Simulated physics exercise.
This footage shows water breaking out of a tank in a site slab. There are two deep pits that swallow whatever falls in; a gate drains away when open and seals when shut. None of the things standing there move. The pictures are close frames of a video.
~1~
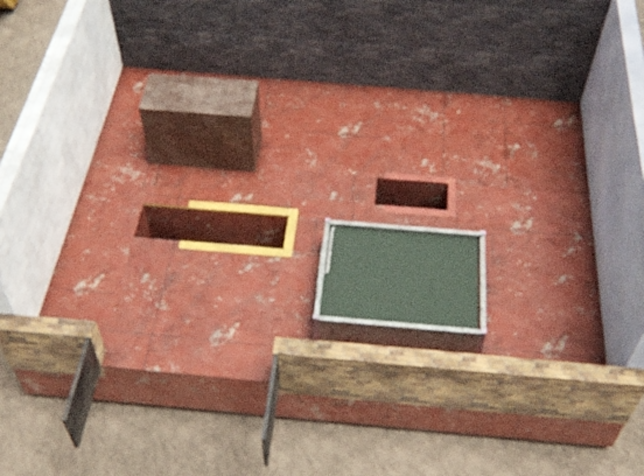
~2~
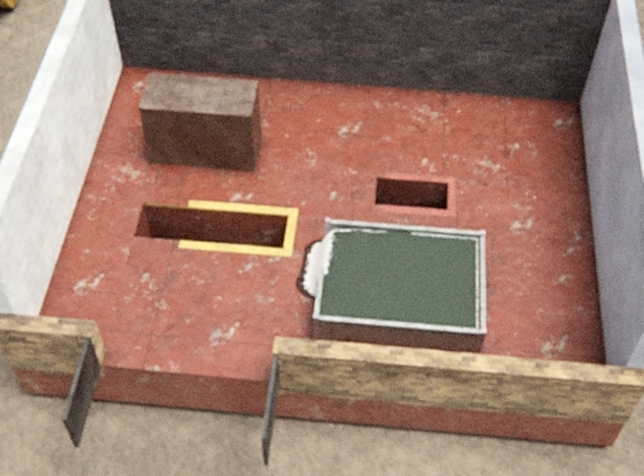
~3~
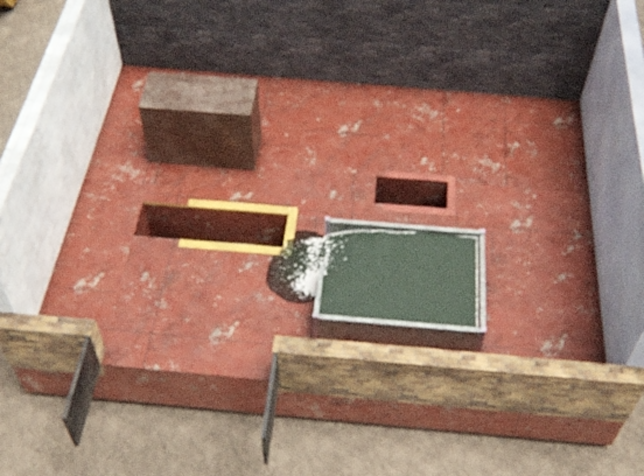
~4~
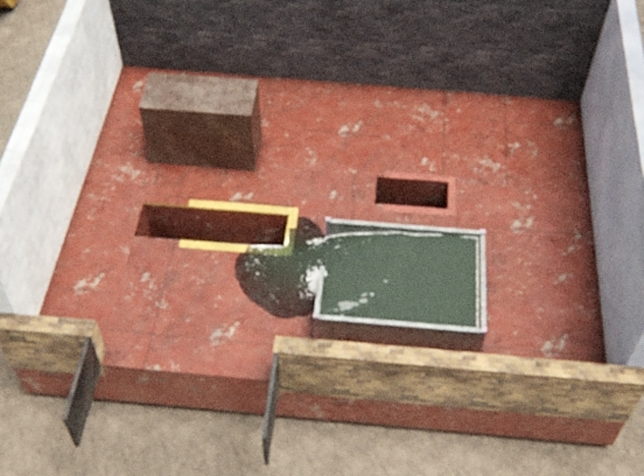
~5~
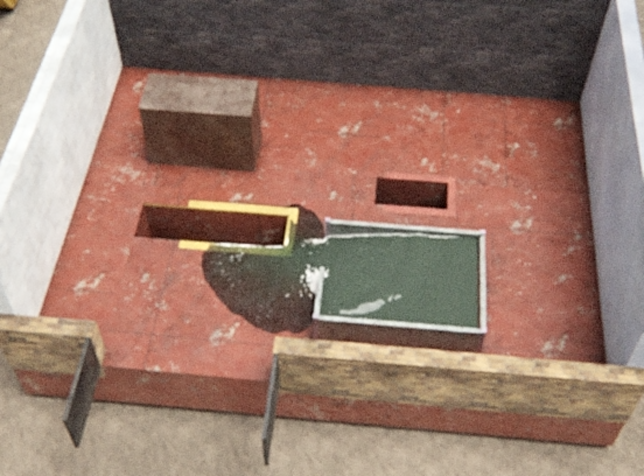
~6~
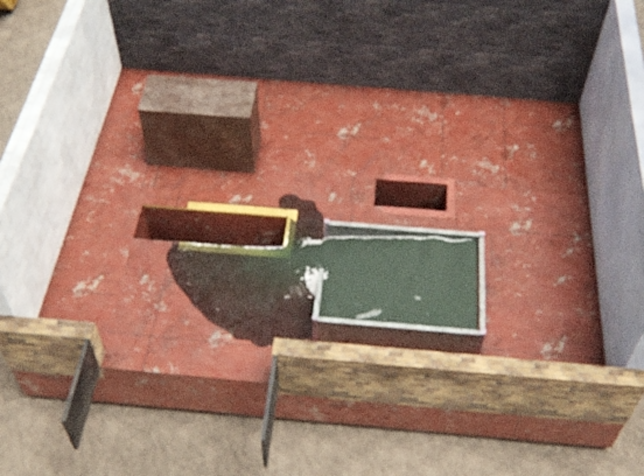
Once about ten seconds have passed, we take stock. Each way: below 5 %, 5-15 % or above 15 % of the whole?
The gate is going to swallow a share of five up to fifteen per cent; the red pit is going to swallow a share short of five per cent; the yellow pit is going to swallow a share past fifteen per cent.
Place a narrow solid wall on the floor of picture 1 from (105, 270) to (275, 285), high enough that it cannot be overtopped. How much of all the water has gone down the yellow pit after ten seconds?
Yellow: 50 %.
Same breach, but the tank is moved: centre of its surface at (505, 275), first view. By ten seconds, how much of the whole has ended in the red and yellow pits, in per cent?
I'd say red gets 4 % and yellow gets 30 %.
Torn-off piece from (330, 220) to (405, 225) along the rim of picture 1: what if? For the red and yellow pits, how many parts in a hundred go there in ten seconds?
Near enough: Red 35 percent, yellow 6 percent.
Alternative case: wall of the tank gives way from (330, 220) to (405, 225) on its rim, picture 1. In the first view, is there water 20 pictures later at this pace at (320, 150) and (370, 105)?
Lab note, in order - inundated; inundated.
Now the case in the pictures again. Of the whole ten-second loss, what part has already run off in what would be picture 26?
About 50 per cent.
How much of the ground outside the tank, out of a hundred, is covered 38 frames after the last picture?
The answer is around 30 per cent.
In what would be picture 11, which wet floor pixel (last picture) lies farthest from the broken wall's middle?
The front tops out at about (62, 248).
A moment on, water covers 15 % of the floor; the gate 0 %, the red pit 0 %, the yellow pit 9 %.
Next, water covers 20 % of the floor; the gate 1 %, the red pit 0 %, the yellow pit 16 %.
Then, water covers 20 % of the floor; the gate 3 %, the red pit 0 %, the yellow pit 24 %.
Later, water covers 30 % of the floor; the gate 7 %, the red pit 0 %, the yellow pit 34 %.
In the end, water covers 35 % of the floor; the gate 12 %, the red pit 0 %, the yellow pit 44 %.
